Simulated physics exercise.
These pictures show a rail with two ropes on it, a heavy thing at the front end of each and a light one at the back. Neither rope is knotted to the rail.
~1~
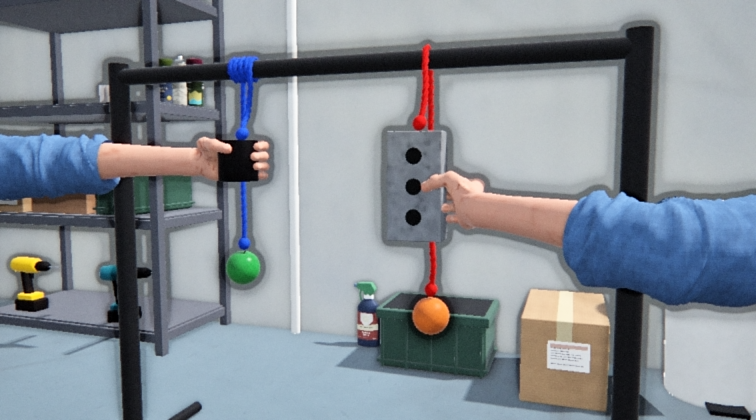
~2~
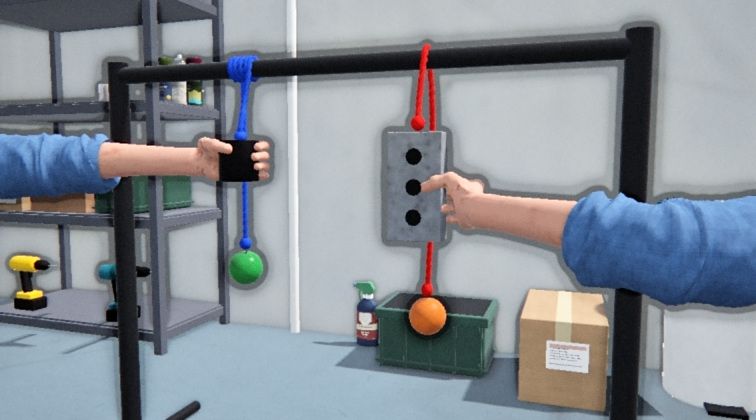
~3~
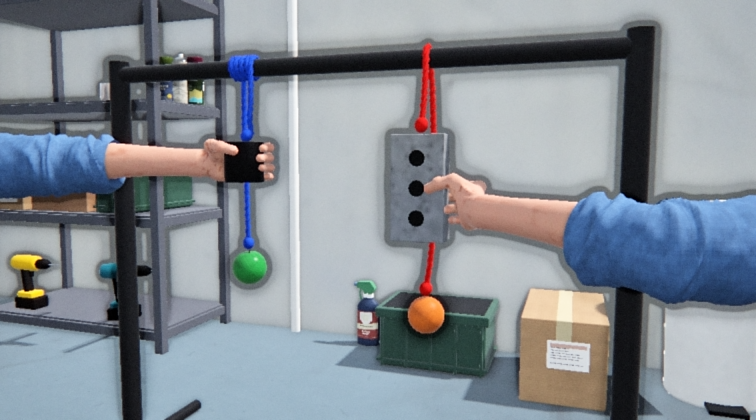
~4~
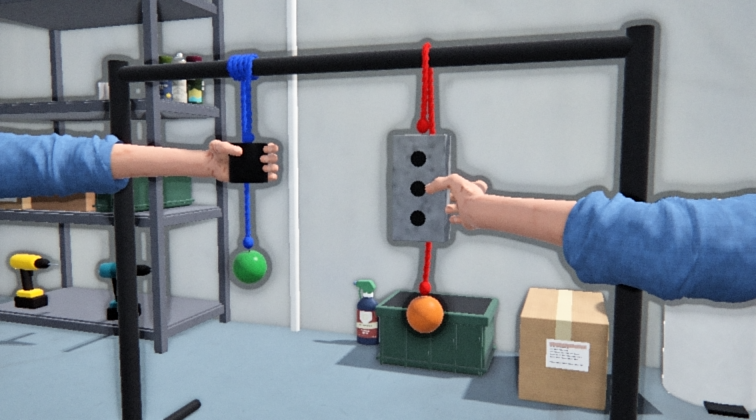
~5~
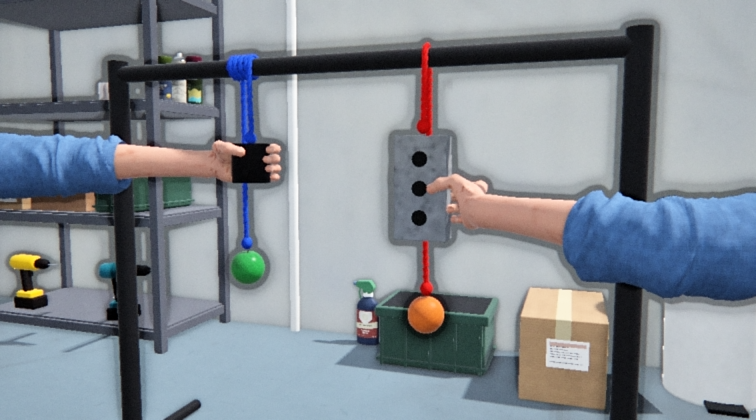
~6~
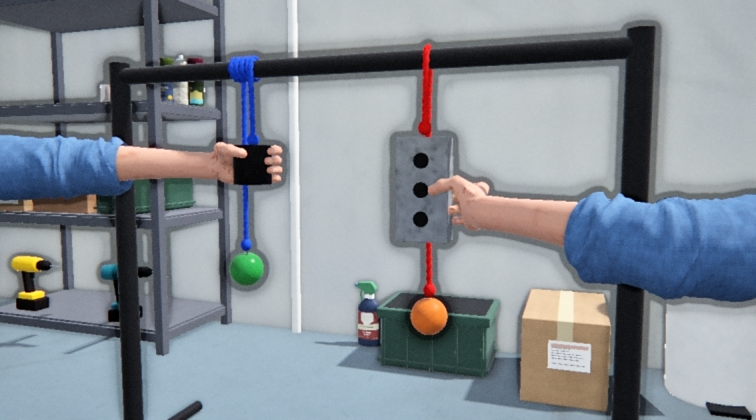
Two hands shifting a black block and a holed grey block slightly rightward on blue and red ropes hanging from a rail.
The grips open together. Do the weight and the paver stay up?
Outcome: The weight keeps its height, the paver runs down to the floor.
Then, 0.32 s on from there, weight off the floor near (253, 167); paver dropping near (424, 266).
Then, 0.58 s on from there, weight off the floor near (252, 168); paver on the floor.
Then, 0.86 s on from there, weight off the floor near (252, 167); paver on the floor.
In the end, weight off the floor near (252, 167); paver on the floor. The weight stays hanging and the paver drops.
